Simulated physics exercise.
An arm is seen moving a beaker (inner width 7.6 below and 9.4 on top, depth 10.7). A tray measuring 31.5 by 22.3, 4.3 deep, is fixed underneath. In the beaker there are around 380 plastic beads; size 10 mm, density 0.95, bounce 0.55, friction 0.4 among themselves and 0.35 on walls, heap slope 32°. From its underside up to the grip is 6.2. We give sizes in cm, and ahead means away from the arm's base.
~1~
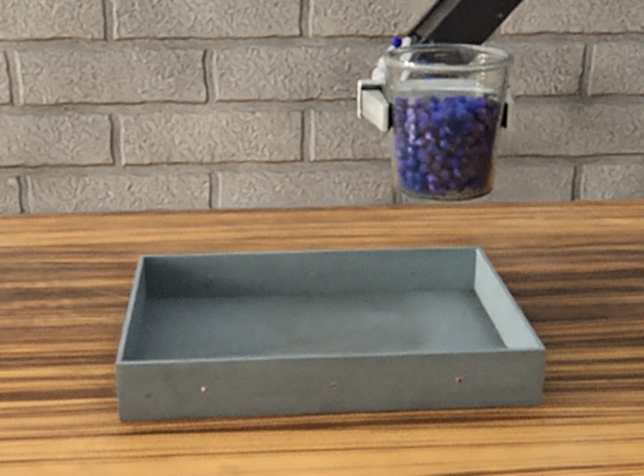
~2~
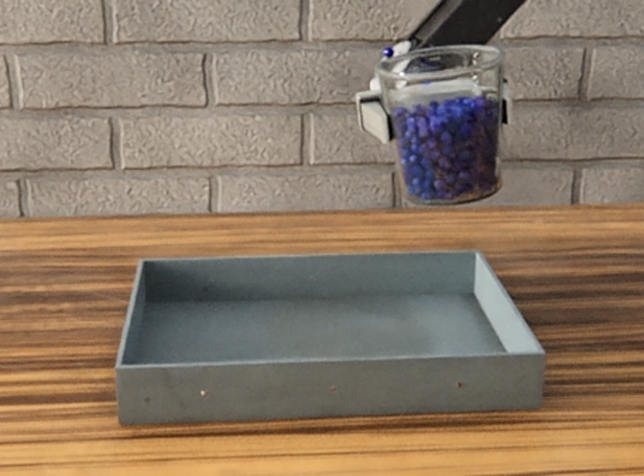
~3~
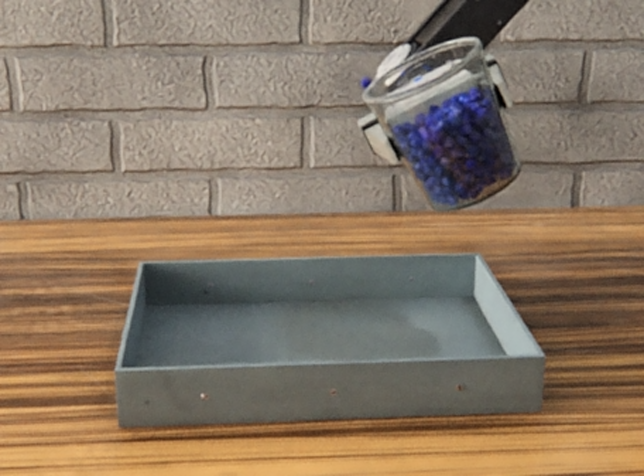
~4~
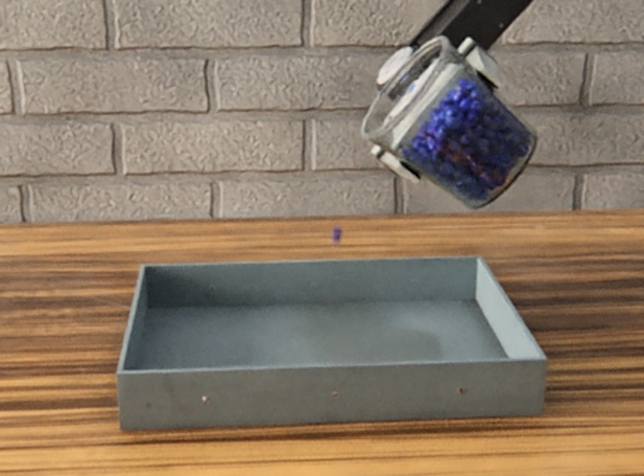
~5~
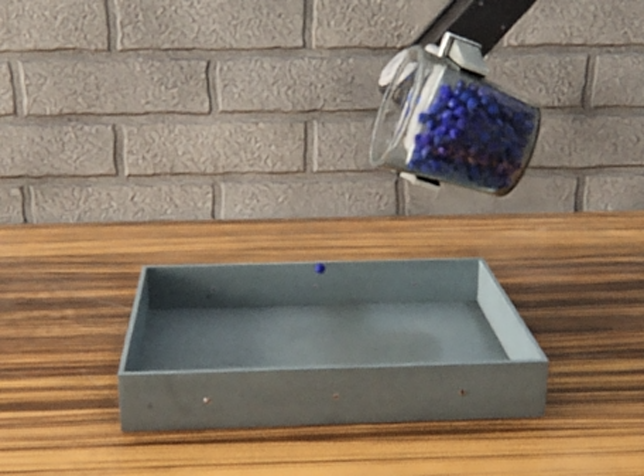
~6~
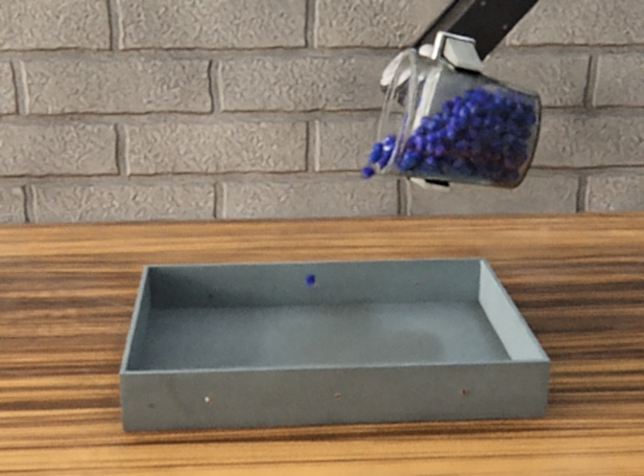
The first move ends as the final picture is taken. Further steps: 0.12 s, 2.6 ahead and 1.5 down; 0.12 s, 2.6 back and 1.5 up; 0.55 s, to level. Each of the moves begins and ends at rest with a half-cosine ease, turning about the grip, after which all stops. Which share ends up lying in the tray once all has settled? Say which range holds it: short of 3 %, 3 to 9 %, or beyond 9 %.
The range beyond 9 % holds it.
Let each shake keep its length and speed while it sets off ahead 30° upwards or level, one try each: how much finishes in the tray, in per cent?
30 and 25 %.
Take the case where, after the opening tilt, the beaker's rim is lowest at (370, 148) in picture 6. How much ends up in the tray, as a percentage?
About 0 per cent.
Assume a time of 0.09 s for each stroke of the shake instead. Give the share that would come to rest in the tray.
In that case around 20 per cent.
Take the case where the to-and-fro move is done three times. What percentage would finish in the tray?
Then about 35 per cent.
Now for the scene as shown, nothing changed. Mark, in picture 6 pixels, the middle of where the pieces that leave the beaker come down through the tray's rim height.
I'd say somewhere around (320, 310).
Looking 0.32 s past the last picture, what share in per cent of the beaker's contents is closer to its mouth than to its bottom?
Estimate: Around 45 %.
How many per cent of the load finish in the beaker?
Around 85 in a hundred.
Then, 0.32 s later, tilted 73° forward, highest piece 21 above the table; 327 in the beaker, 22 in the tray, 29 in flight or on a rim.
Then, 0.63 s later, tilted 15° forward, highest piece 23 above the table; 317 in the beaker, 60 in the tray, 1 in flight or on a rim.
Then, 0.99 s later, level, highest piece 23 above the table; 317 in the beaker, 61 in the tray.
Then, 2.04 s later, level, highest piece 23 above the table; 317 in the beaker, 61 in the tray.
At rest, 317 in the beaker, 61 in the tray. That is 16 % in the tray.
